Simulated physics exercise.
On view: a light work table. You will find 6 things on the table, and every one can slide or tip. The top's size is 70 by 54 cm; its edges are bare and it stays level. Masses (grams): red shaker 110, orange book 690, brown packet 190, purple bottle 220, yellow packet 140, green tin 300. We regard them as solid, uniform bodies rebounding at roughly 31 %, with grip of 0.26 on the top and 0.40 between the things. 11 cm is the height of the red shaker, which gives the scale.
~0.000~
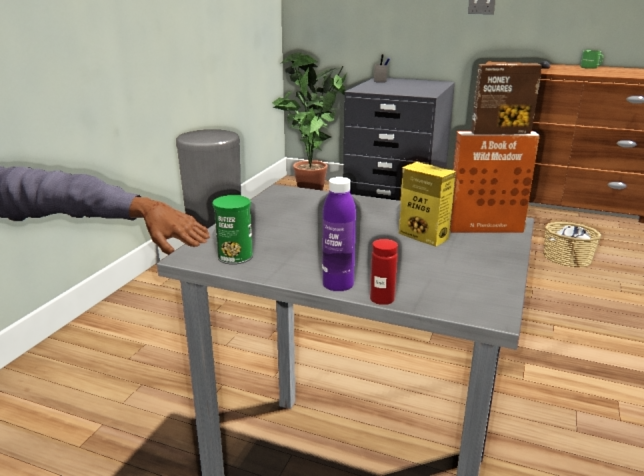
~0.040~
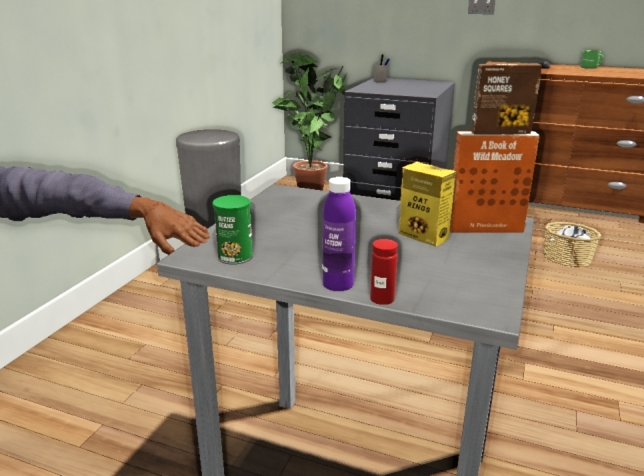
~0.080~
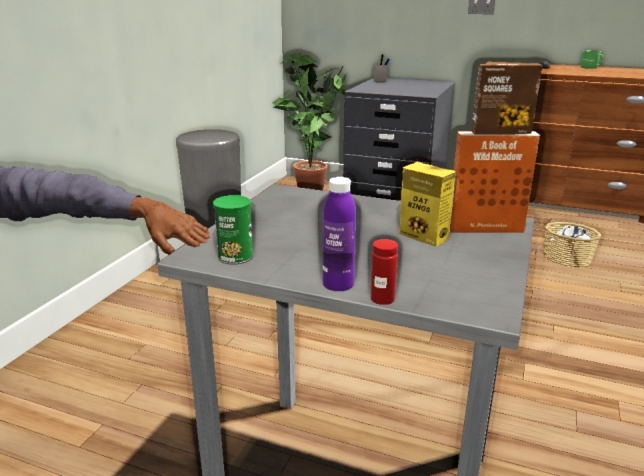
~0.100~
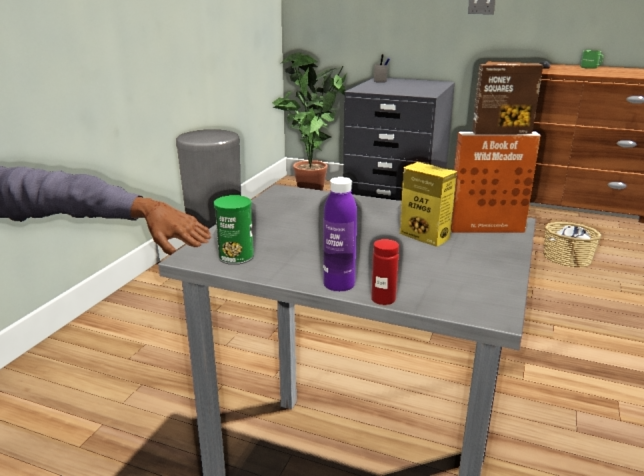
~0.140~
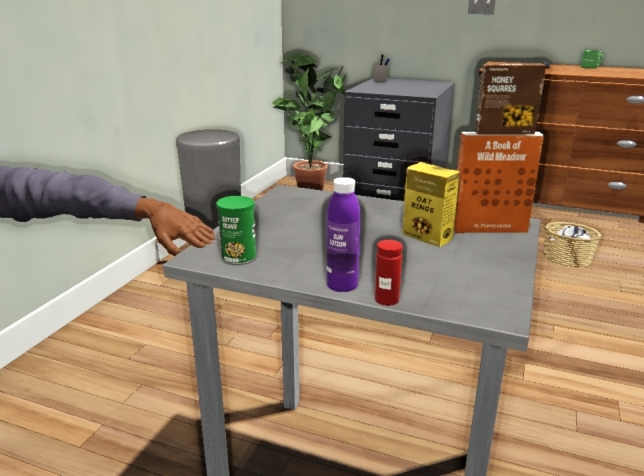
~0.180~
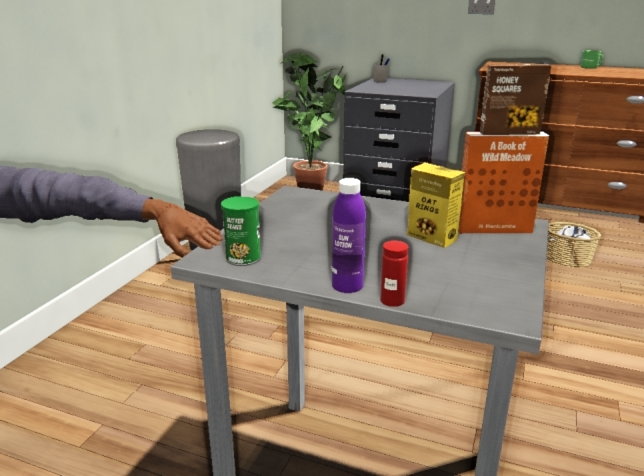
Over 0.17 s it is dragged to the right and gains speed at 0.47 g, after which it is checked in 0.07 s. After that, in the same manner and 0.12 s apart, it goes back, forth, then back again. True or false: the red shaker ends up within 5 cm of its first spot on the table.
True.
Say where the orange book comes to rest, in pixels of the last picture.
Resting point, approx. (512, 212) px.
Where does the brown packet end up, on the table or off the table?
When everything stops, the brown packet is out of bounds.
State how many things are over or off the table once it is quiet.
2.
By 0.38 s, table shifted 9 cm.
By 0.88 s, table shifted 2 cm; brown packet tilted 10°; orange book tilted 6°.
By 1.18 s, table shifted 9 cm; brown packet tilted 54°; orange book tilted 58°; purple bottle 2 cm from its spot.
By 1.38 s, brown packet now off the table; red shaker 4 cm from its spot near (408, 276); orange book on its side.
When it is over (2.1 s), off the table, brown packet; lying over on the table, orange book; the other 4 within 5 cm of the start. End places, in pixels of the last picture, red shaker near (397, 274).
